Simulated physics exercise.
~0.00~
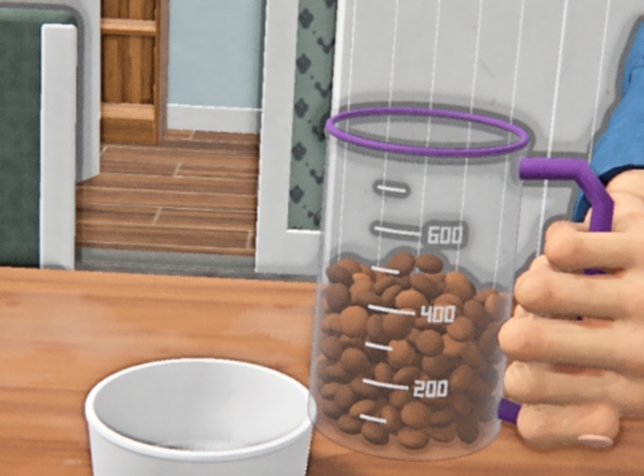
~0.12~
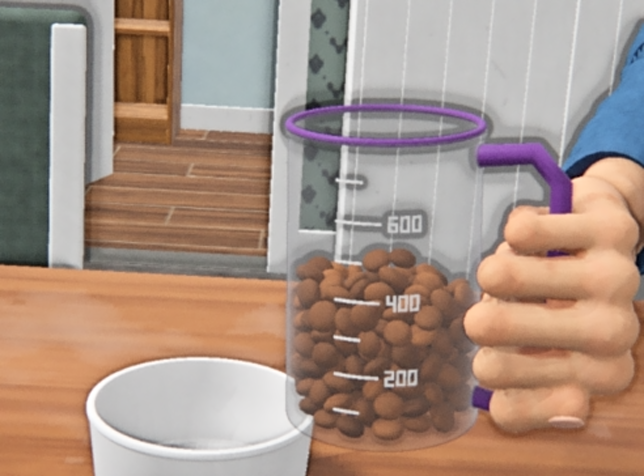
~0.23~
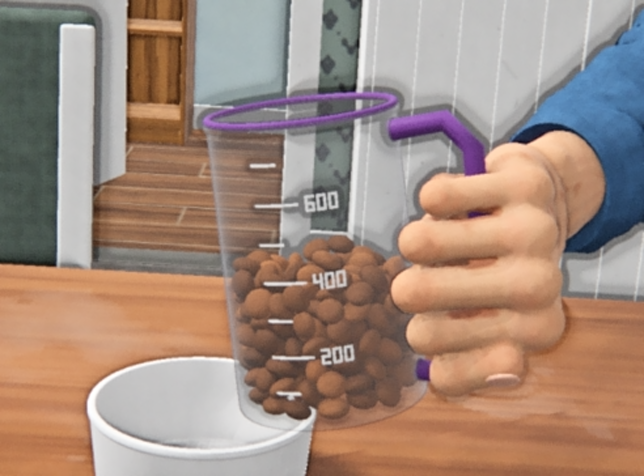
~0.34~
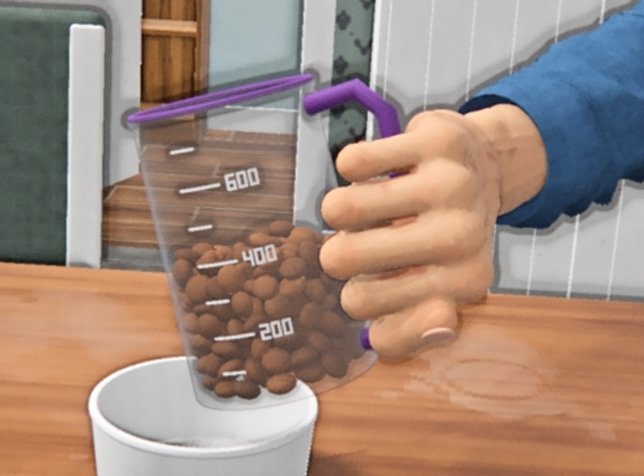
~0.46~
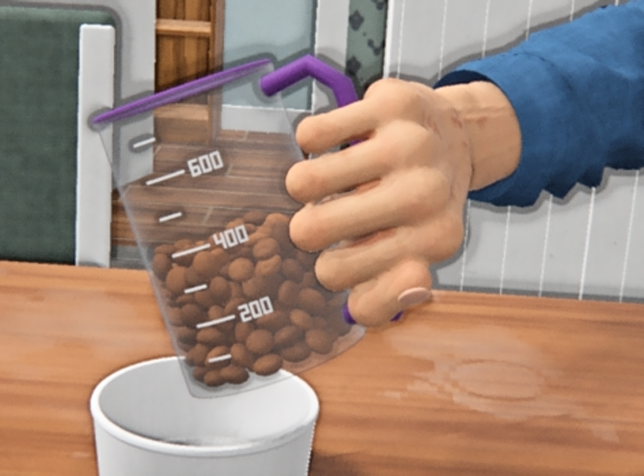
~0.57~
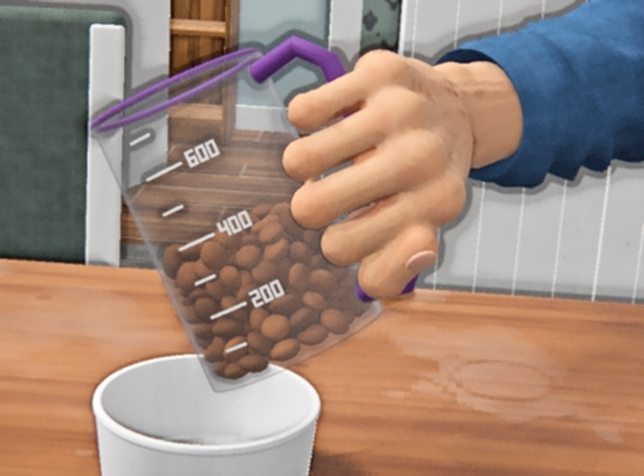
In a room with a wooden table, seen from a steady, slightly raised view, a doorway and a green chair stand behind. A clear jug with a purple rim and handle, partly filled with brown kibble, is held by a blue-sleeved hand at right, near a white dish at lower left. The hand lifts the jug leftward over the dish, tilting it increasingly left, while the dish stays still.
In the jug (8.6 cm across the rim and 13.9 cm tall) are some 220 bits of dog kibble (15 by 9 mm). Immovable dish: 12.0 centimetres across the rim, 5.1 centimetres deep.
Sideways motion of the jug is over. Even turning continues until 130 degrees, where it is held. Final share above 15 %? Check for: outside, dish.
Outside: Above, dish: Not above.
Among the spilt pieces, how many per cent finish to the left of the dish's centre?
Roughly 100 per cent.
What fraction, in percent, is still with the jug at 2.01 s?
Share remaining: Approx. 90 %.
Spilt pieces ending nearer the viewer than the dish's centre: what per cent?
Share: About 50 %.
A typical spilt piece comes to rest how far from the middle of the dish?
Roughly 14 cm from the centre.
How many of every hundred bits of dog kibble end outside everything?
Close to 90 in a hundred, I'd say.
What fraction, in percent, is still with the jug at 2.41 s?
Some 10 in a hundred.
After 1.13 s, tilt 65 degrees; jug 100 %; middle of all pieces near (309, 222).
After 1.58 s, tilt 92 degrees; jug 100 %; middle of all pieces near (304, 161).
Then, at 2.01 s, tilt 119 degrees; jug 90 %, outside 5 %, in the air 5 %; middle of all pieces near (240, 149).
Then, at 2.41 s, tilt 130 degrees; dish 10 %, jug 10 %, outside 55 %, in the air 25 %; middle of all pieces near (51, 394).
In the end, at 3.3 s, dish 10 %, jug 0 %, outside 90 %.
